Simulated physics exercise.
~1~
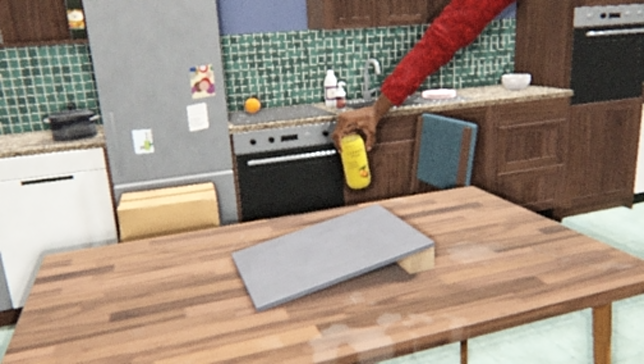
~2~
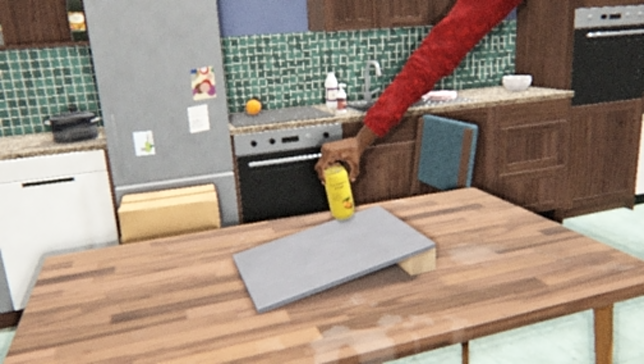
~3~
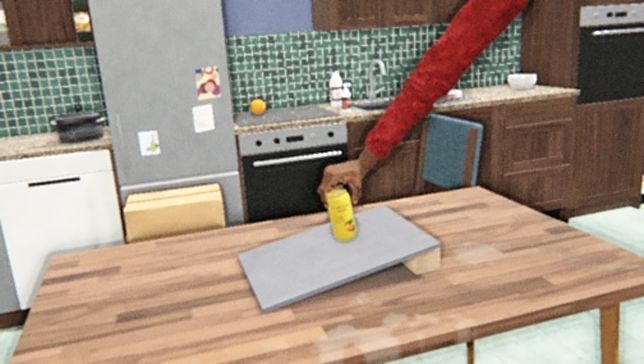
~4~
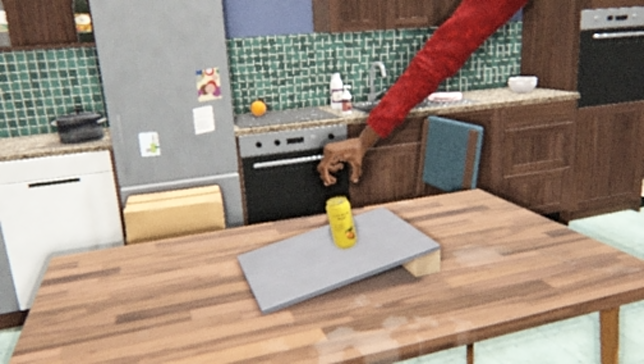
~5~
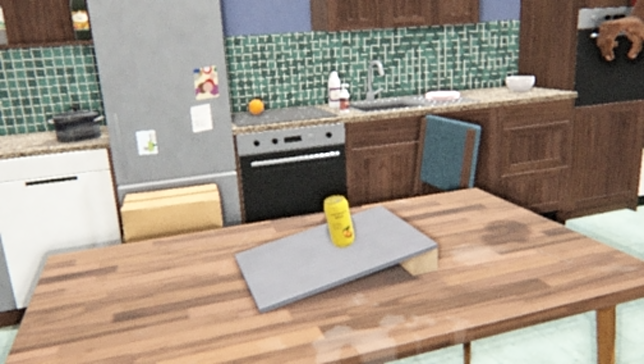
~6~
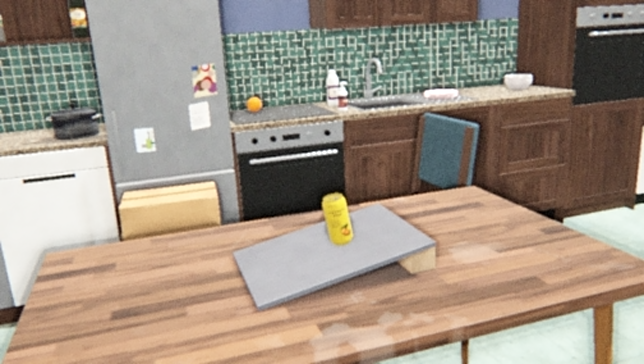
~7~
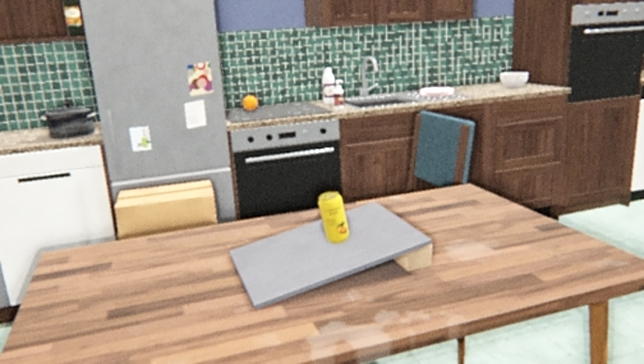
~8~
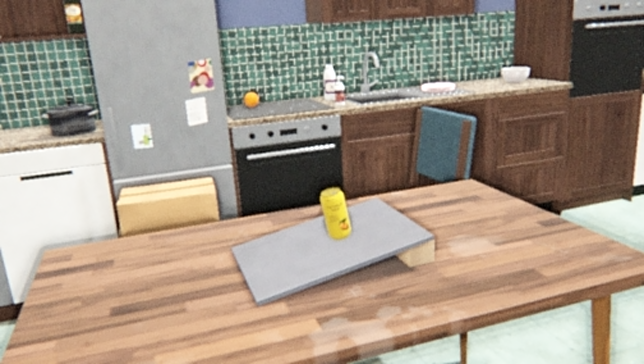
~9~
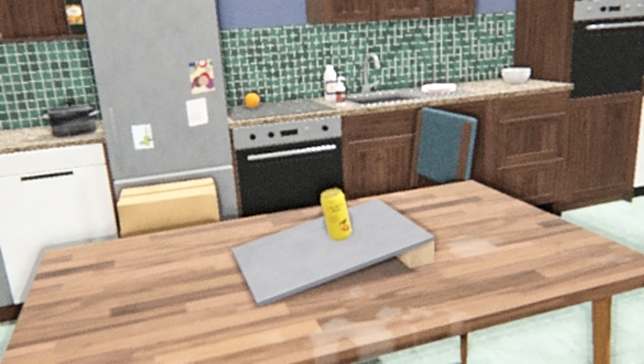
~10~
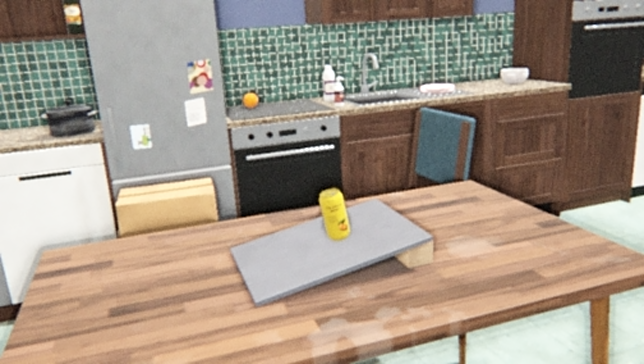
A yellow can, held by a hand in a red sleeve, is lowered onto a sloping gray board propped on a wooden kitchen table. The hand lets go and withdraws to the right, and the can stays standing at a slant on the board.
